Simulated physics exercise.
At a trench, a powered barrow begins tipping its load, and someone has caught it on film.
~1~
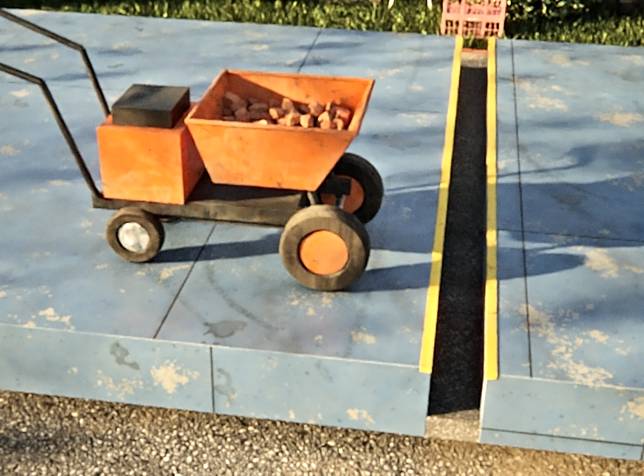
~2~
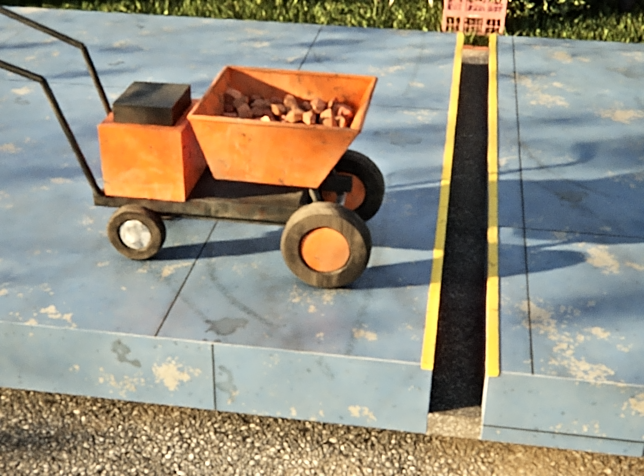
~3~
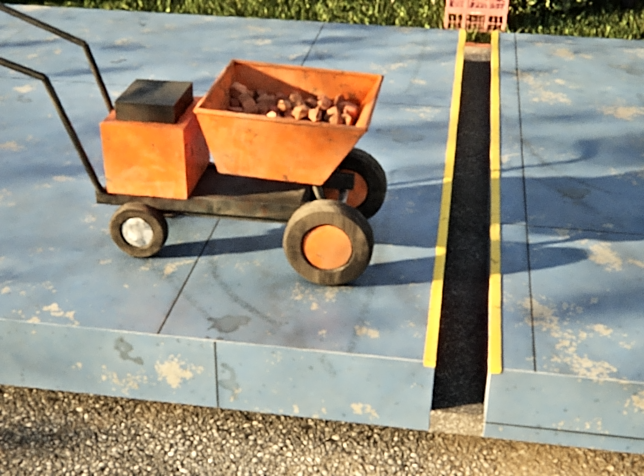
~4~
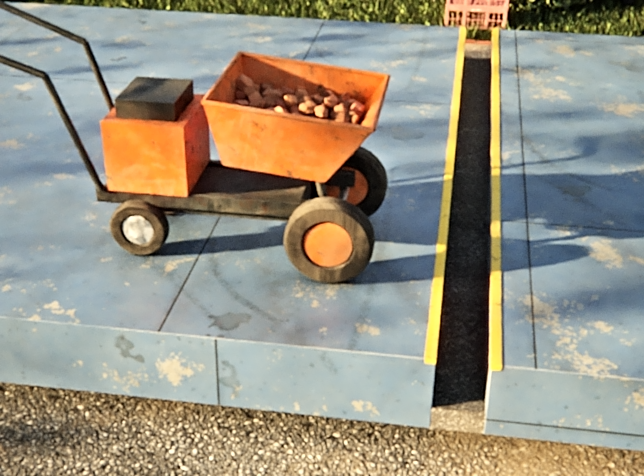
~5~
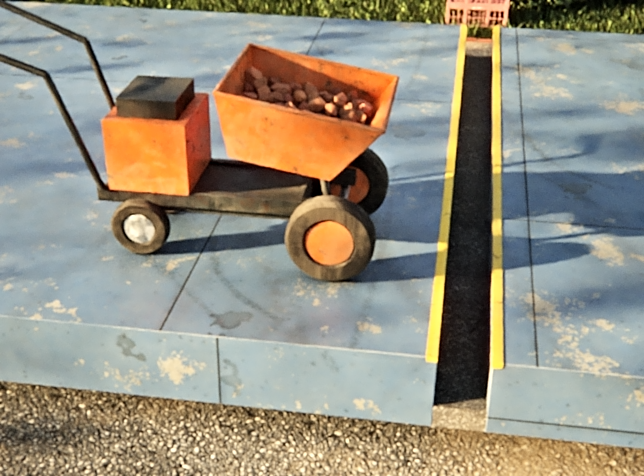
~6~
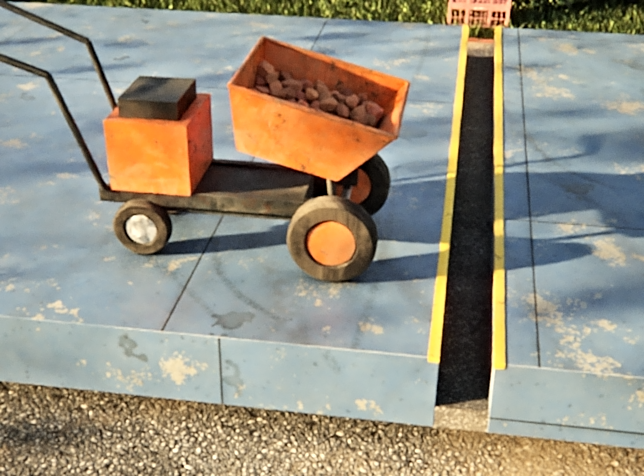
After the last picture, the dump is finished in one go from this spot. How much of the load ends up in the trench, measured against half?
The load will chiefly settle in the trench.
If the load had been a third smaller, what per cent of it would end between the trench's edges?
Roughly 70 in a hundred.
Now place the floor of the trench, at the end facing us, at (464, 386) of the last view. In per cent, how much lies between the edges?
Estimate: Approx. 60 per cent.
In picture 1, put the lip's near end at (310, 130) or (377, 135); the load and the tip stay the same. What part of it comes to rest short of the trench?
10 % then 0 %.
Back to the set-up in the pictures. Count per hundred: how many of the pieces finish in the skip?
0 per cent, roughly.
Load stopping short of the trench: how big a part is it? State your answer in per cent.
About 0 %.
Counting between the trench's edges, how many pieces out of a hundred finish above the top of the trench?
0 per cent or thereabouts.
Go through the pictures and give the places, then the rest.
Lip of the skip near (356, 134), level; top of the load near (283, 125), lumps of rubble; first edge of the trench near (430, 326); far edge near (492, 332), the trench under half as wide as the skip, and about as deep as wide, in the first frame.
Lip of the skip near (359, 131), level; top of the load near (285, 122), in the second frame.
Lip of the skip near (365, 130), tipped barely; top of the load near (290, 118), in the third frame.
Lip of the skip near (373, 130), tipped a little; top of the load near (280, 105), in the fourth frame.
Lip of the skip near (383, 132), tipped a little; top of the load near (275, 99), in the fifth frame.
Lip of the skip near (395, 137), tipped a little; top of the load near (287, 95); first edge of the trench near (438, 316); far edge near (500, 322), in the sixth frame.
Shortly afterwards, skip tipped steeply; the whole lot in the skip.
Next, skip tipped right over; all but a few in the skip; a little in or heaped over the trench; only a few beyond it; only a few falling.
Some moments later, skip tipped right over; a little in the skip; near half in or heaped over the trench; near a third beyond it.
In the end, skip tipped right over; near two thirds in or heaped over the trench; near a third beyond it.
